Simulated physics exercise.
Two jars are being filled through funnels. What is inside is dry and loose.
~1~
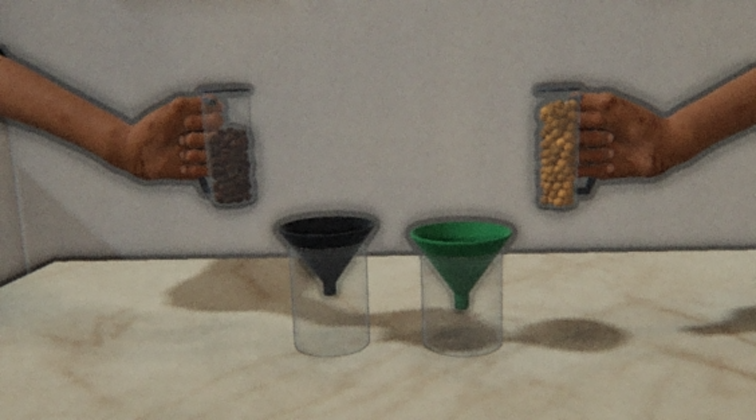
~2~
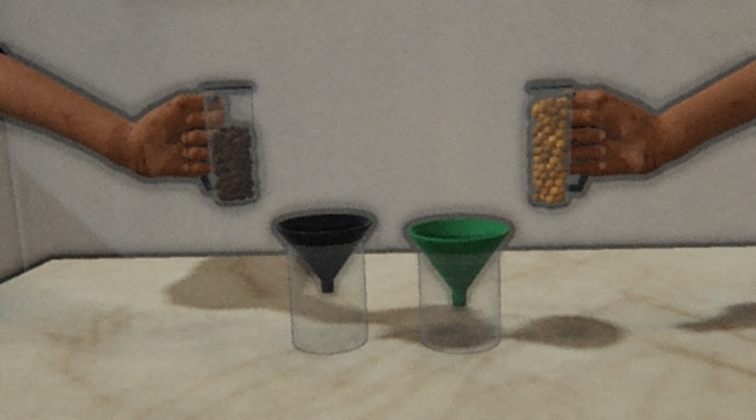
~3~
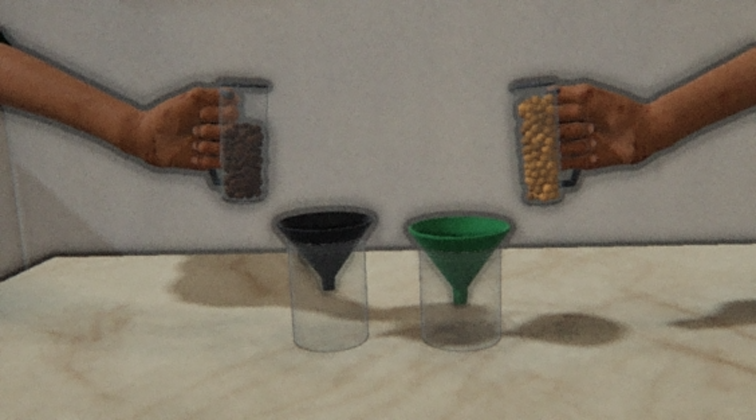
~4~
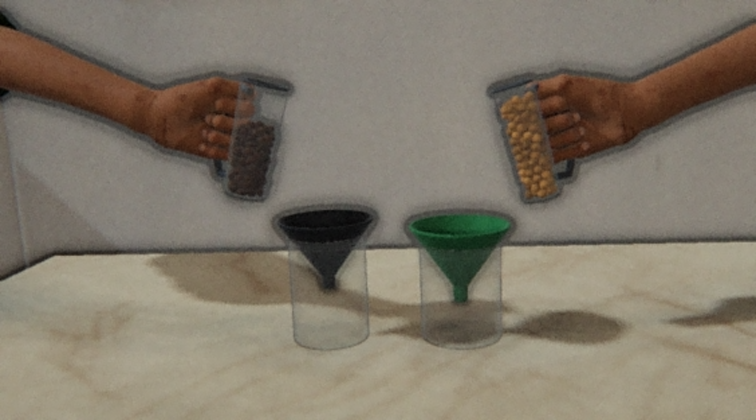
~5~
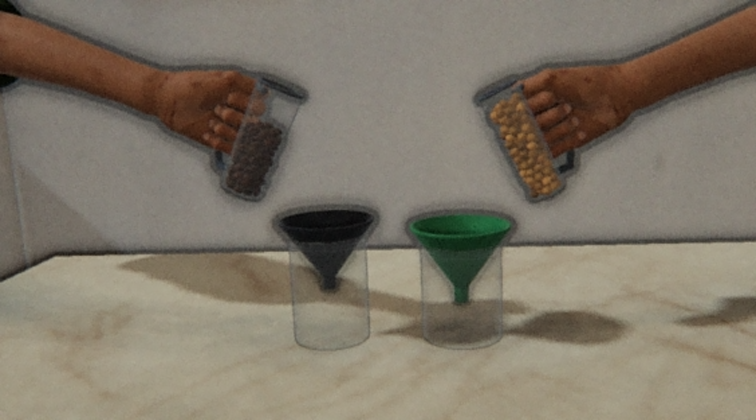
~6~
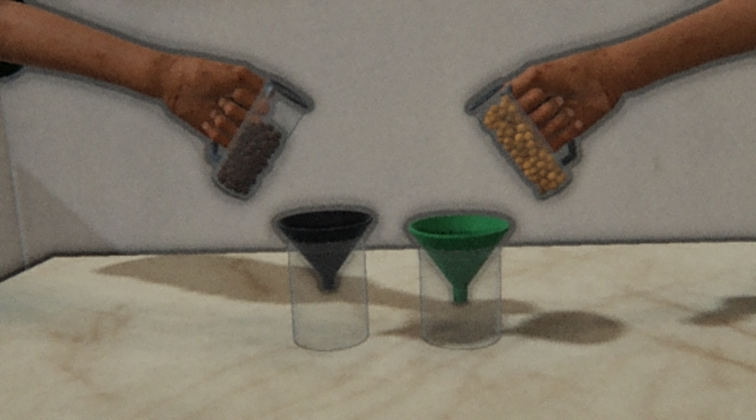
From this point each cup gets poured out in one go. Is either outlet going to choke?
As I see it, left: Ends up stuck; right: Ends up stuck.
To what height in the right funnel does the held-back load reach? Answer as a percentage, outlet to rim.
Something like 95 in a hundred, I reckon.
Then, 0.31 s after the last picture, left, all still in the cup; right, all still in the cup.
Then, 0.70 s after the last picture, left, all still in the cup; right, all still in the cup.
Then, 1.12 s after the last picture, left, nearly all still in the cup, a stray few in or over the funnel; right, nearly all still in the cup, a small part in or over the funnel.
At rest, left, all stuck in the funnel, none down in the jar; right, nearly all stuck in the funnel, a stray few down in the jar.
